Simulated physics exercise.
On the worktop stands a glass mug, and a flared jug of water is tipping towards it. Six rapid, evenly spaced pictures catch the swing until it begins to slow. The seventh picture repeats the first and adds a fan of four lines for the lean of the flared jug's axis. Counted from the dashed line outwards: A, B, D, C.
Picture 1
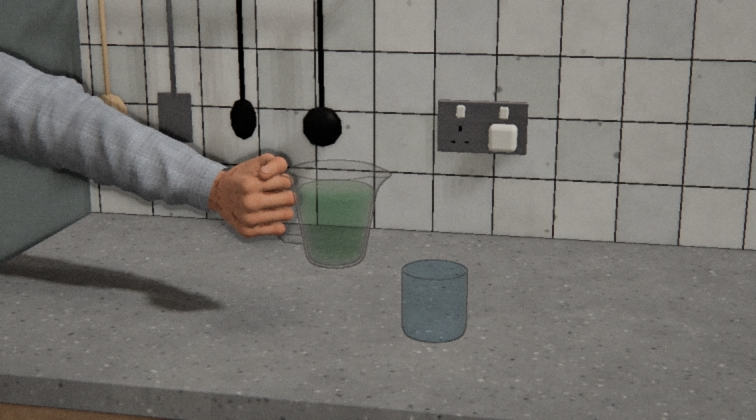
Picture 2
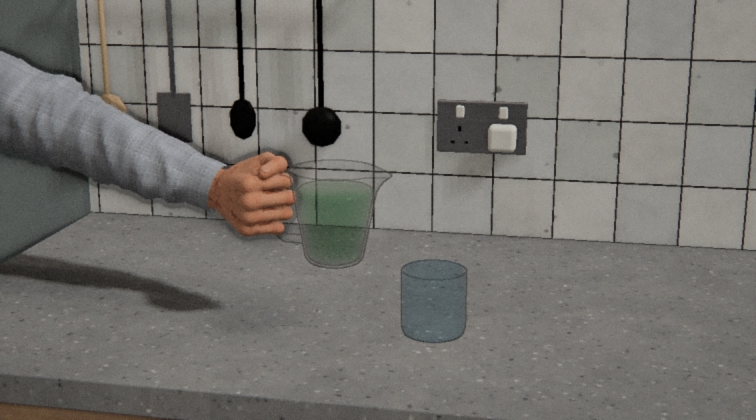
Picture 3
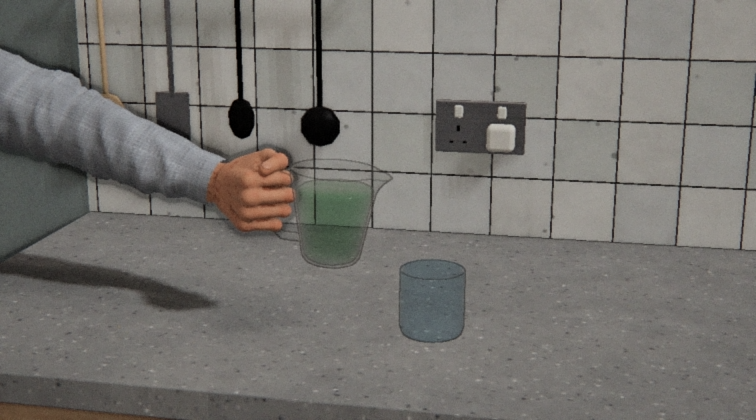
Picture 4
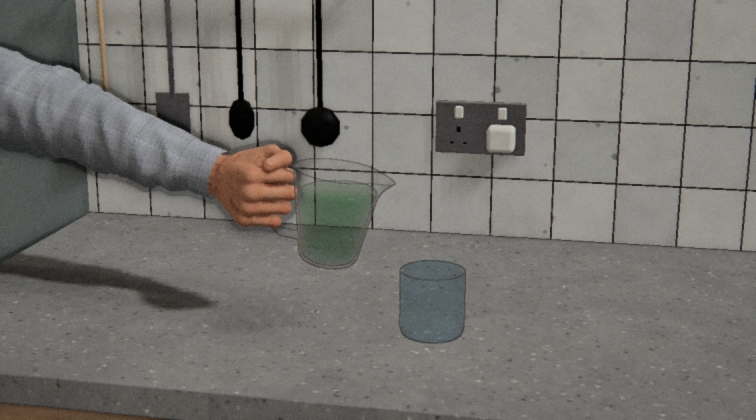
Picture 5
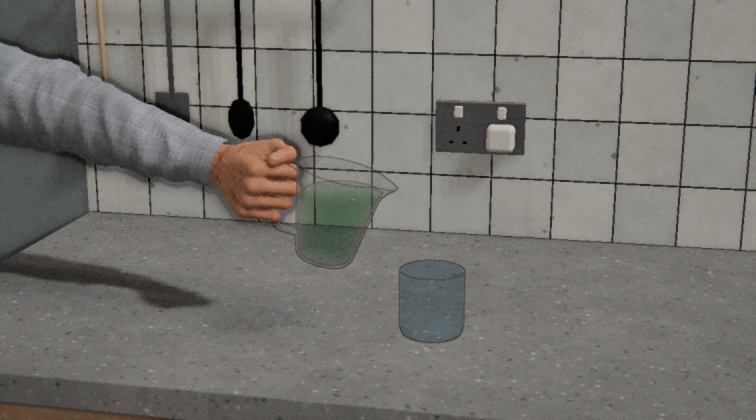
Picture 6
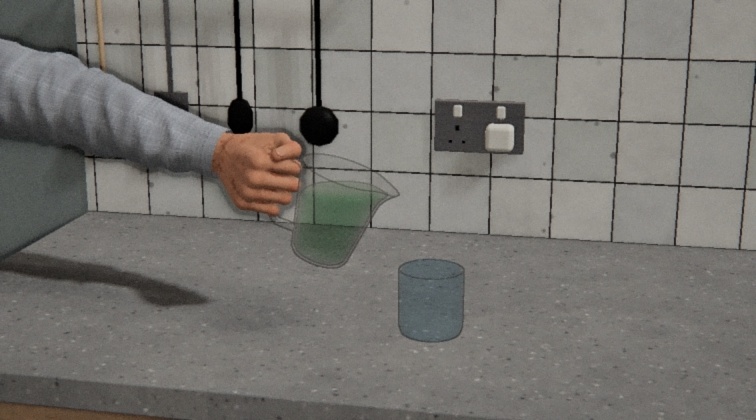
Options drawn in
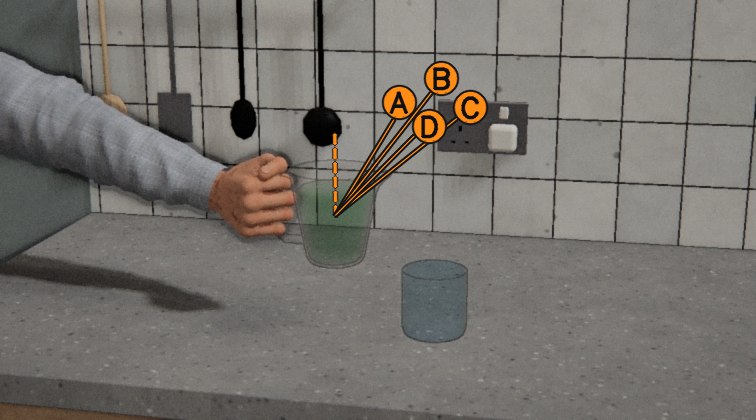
On a grey kitchen worktop, a hand gradually tilting a clear jug of green liquid rightwards near a bluish glass mug.
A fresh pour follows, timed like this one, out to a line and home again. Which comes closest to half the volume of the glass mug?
Best: C.
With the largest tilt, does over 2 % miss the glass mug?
No, it does not.
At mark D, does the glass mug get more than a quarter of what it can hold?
Yes.
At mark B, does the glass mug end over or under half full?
Under.
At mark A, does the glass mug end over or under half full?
Under.
On the marked copy, A at (393, 119); B at (431, 92); C at (457, 118); D at (414, 136).
With A, the glass mug ends with about 12 % of what it can hold.
With B, the glass mug ends with about 22 % of what it can hold.
With C, the glass mug ends with about 48 % of what it can hold.
With D, the glass mug ends with about 34 % of what it can hold.
